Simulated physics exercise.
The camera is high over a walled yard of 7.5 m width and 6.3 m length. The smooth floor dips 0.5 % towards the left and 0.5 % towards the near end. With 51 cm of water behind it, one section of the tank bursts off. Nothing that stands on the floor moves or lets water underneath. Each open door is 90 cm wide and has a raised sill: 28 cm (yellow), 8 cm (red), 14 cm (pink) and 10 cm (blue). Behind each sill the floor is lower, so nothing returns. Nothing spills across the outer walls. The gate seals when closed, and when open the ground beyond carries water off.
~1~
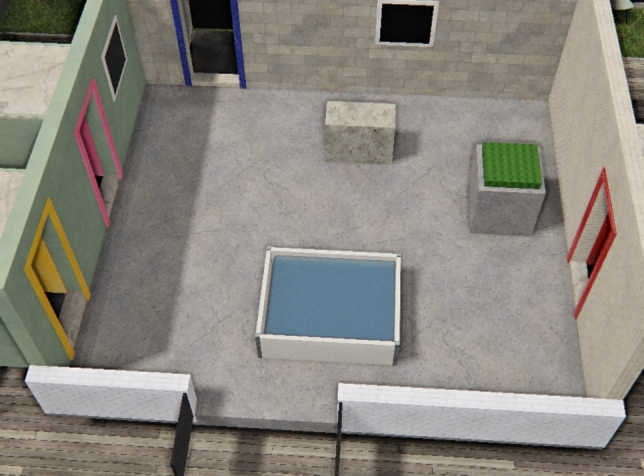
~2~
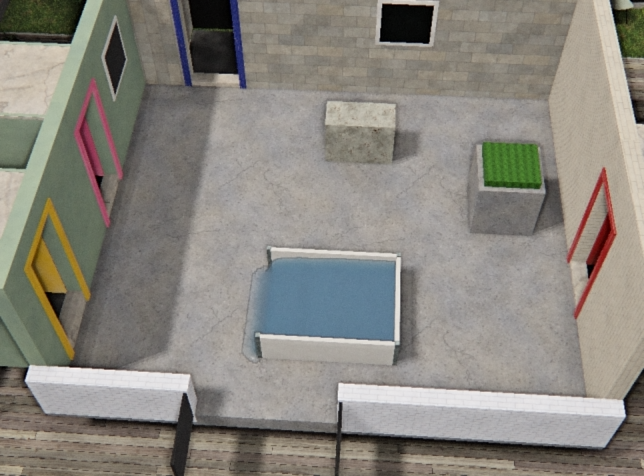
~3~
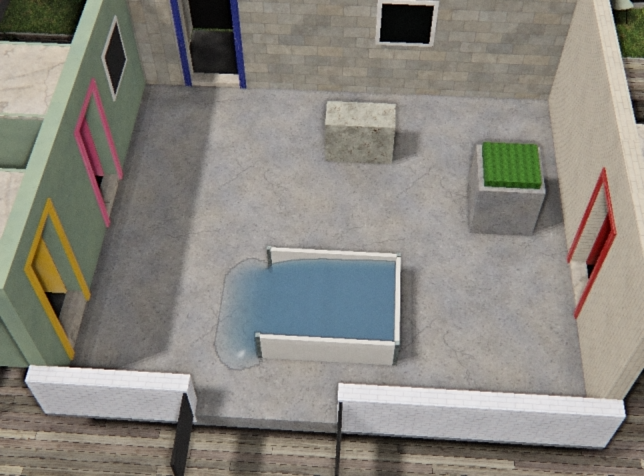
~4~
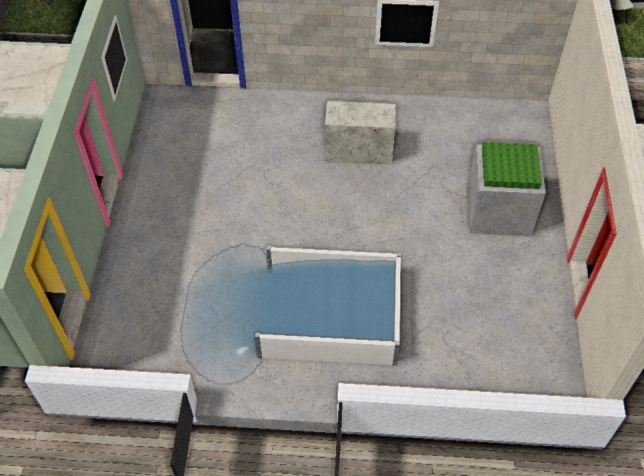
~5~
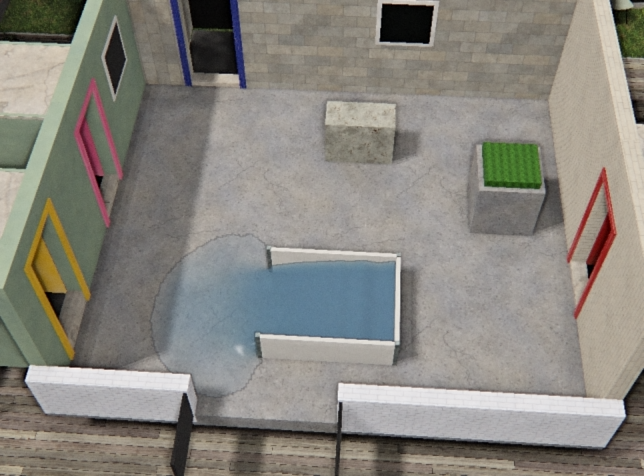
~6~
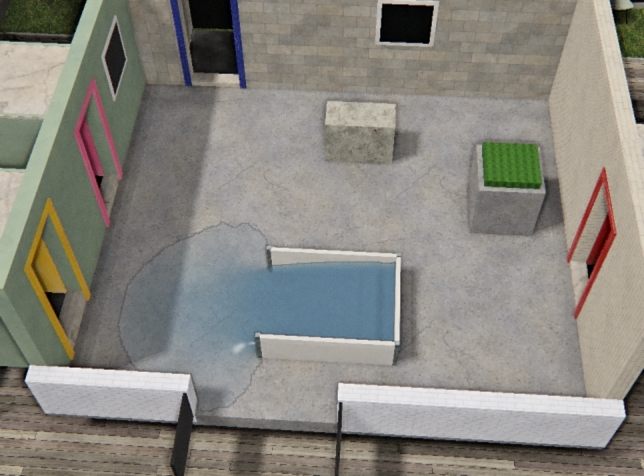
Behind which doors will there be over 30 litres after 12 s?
Within that time: At the yellow door it does not reach the limit; at the red door it keeps below the limit; at the pink door it stays under the limit; at the blue door it does not reach the limit.
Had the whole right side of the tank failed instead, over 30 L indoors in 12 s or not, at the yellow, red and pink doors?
Against that limit: Yellow below, red past it, pink not over.
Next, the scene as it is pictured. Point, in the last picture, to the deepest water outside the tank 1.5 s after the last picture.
Near (67, 380).
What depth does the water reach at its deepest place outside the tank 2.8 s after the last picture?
About 18 cm.
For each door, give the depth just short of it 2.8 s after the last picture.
Depths in cm: Yellow 17, red 0, pink 11, blue 1.
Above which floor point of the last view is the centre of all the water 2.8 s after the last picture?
At about (181, 285).
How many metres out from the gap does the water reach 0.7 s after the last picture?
Roughly 3.2 m.
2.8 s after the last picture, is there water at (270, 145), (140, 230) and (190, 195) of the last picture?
In turn: Still dry, under water, wet.
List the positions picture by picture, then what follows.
The first picture shows still water, 51 cm deep, in the tank at (330, 297).
In the second picture, the front is at (253, 356), 0.8 m from the gap at (267, 307); 0.3 m2 of floor is under water; 51 cm left at the back of the tank.
In the third picture, the front is at (231, 363), 1.0 m from the gap at (267, 307); 1.0 m2 of floor is under water; 51 cm left at the back of the tank.
In the fourth picture, water pours out at (267, 308) and has run 1.3 m, to (203, 271); typically 7 cm deep outside, 51 cm at the tank's back.
In the fifth picture, water pours out at (267, 308) and has run 1.7 m, to (164, 289); typically 6 cm deep outside, 49 cm at the tank's back.
In the sixth picture, water pours out at (267, 308) and has run 2.2 m, to (135, 284); typically 5 cm deep outside, 43 cm at the tank's back.
Then, 0.7 s after the last picture water covers 20 % of the floor and is deepest (26 cm) near (87, 305); yellow door 24 cm at the sill, 0 L in, red door not reached, pink door not reached, blue door not reached.
Then, 1.5 s after the last picture water covers 25 % of the floor and is deepest (34 cm) near (67, 380); yellow door 28 cm at the sill, 0 L in, red door not reached, pink door 14 cm at the sill, 0 L in, blue door not reached.
Then, 2.8 s after the last picture water covers 30 % of the floor and is deepest (18 cm) near (63, 391); yellow door 17 cm at the sill, 0 L in, red door not reached, pink door 11 cm at the sill, 0 L in, blue door not reached.
Then, 6.3 s after the last picture water covers 55 % of the floor and is deepest (10 cm) near (133, 132); yellow door 7 cm at the sill, 1 L in, red door not reached, pink door 5 cm at the sill, 1 L in, blue door 9 cm at the sill, 2 L in.
Then, 11.3 s after the last picture water covers 70 % of the floor and is deepest (6 cm) near (95, 276); yellow door 4 cm at the sill, 1 L in, red door not reached, pink door 5 cm at the sill, 1 L in, blue door 4 cm at the sill, 2 L in.
